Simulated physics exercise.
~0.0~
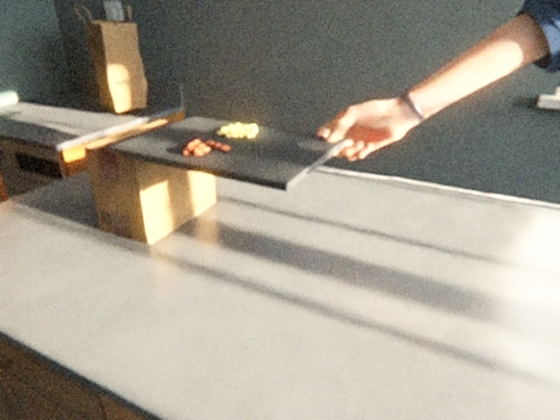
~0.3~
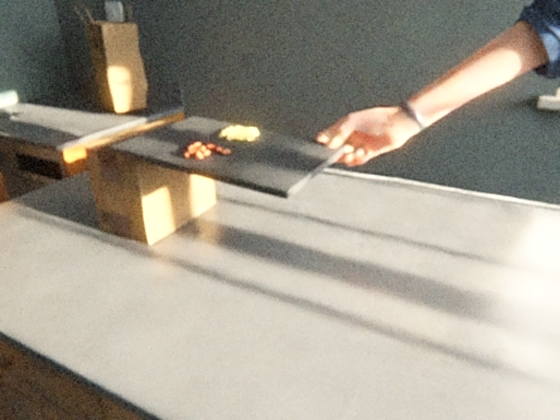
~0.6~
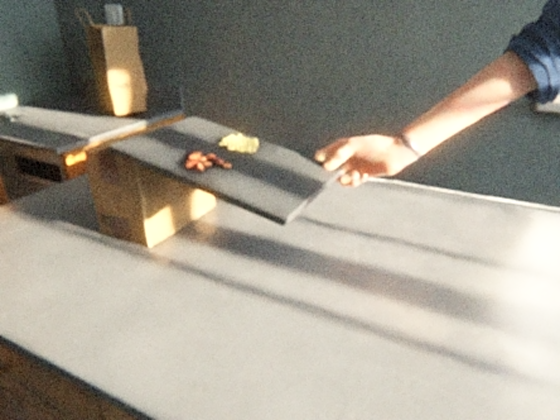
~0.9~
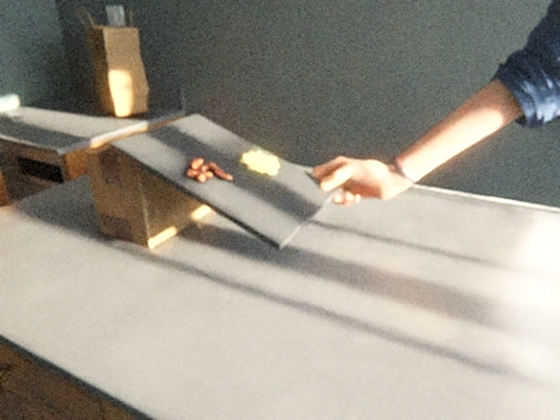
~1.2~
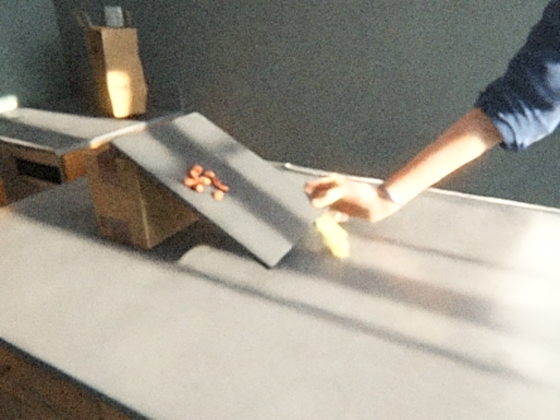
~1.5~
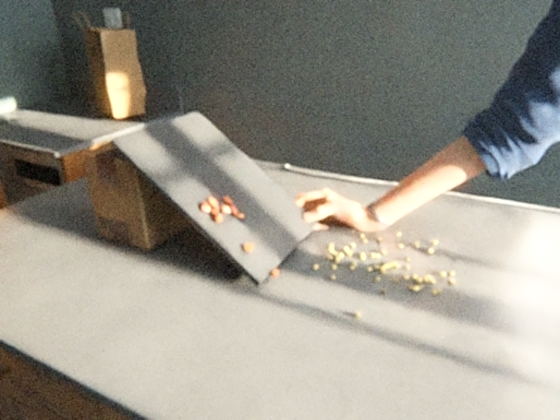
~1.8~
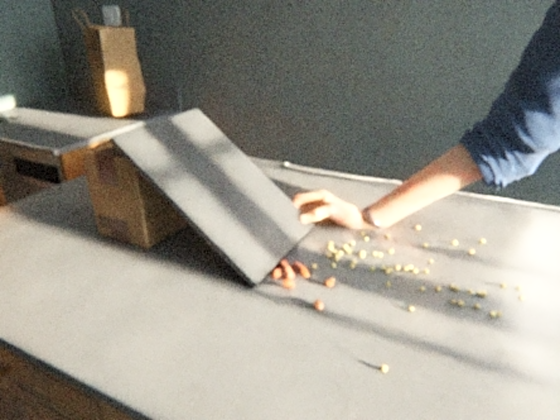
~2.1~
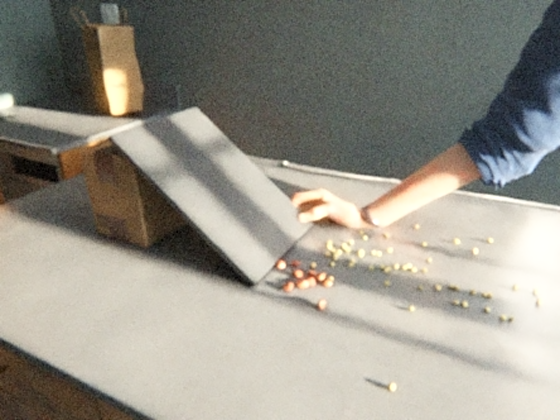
A hand reaching in from the right, its arm in a blue sleeve, holds one end of a dark grey board whose other end rests on a cardboard box, seen from slightly above a pale, sunlit tabletop. Two small piles lie on the board, reddish-brown pieces nearer the viewer and yellow ones farther back. The hand lowers its end, and the yellow pieces slide off first, scattering across the table to the right. The reddish pieces follow as the board's edge settles on the table. They end clustered near its foot, while the yellow ones lie spread farther out.
